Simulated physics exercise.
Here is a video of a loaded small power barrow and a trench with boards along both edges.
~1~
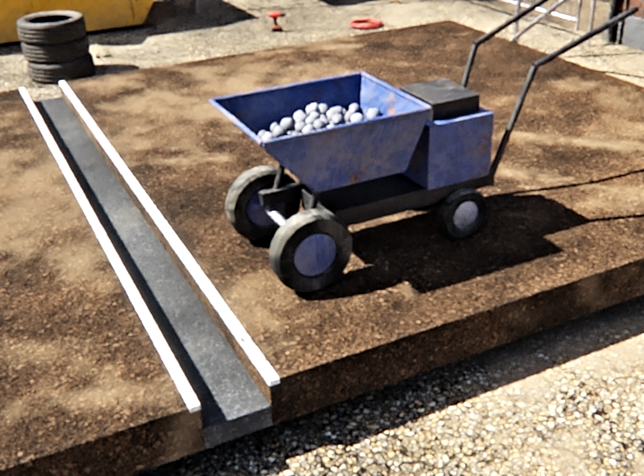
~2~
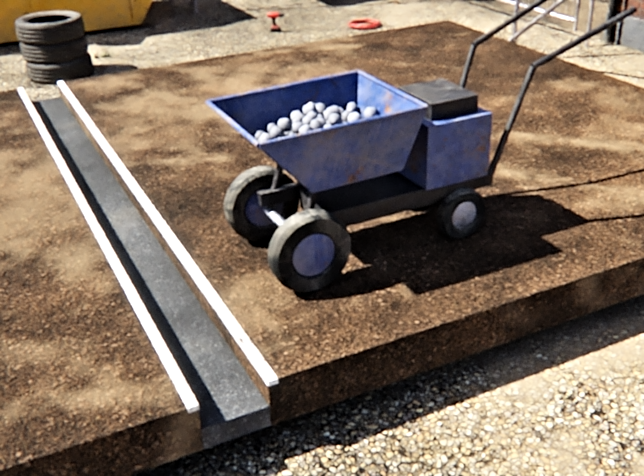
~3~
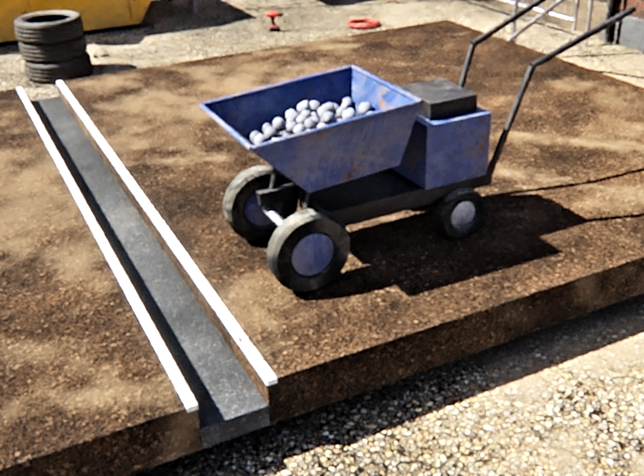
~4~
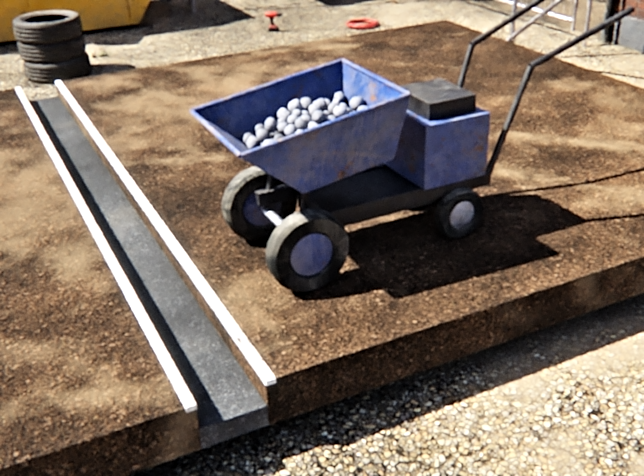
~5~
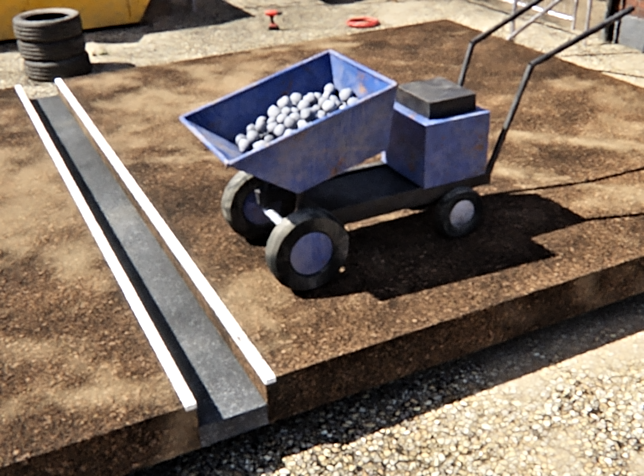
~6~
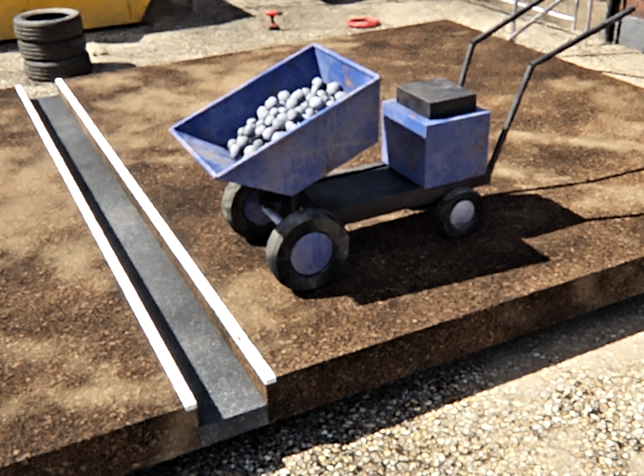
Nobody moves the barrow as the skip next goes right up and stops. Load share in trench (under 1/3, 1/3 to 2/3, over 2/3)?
The trench gets at least one third but no more than two thirds of the load.
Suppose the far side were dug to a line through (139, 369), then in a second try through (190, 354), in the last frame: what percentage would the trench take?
First case 80 %, second case 10 %.
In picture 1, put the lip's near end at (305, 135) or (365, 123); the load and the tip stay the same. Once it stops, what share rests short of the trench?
Roughly 0 per cent, then roughly 50 per cent.
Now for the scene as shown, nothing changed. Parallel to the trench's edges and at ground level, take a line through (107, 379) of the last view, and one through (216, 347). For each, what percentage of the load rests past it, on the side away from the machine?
The first comes to 10 per cent, the second to 80 per cent.
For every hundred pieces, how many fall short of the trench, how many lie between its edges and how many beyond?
Short 0, between 45, beyond 45.
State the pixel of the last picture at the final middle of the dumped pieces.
At about (136, 294).
Shortly afterwards, skip tipped steeply; the whole lot in the skip.
Next, skip tipped right over; the bulk in the skip; a little in or heaped over the trench; a little beyond it; only a few falling.
Some moments later, skip tipped right over; near a quarter in the skip; near a third in or heaped over the trench; near half beyond it.
In the end, skip tipped right over; a little in the skip; near half in or heaped over the trench; near half beyond it.
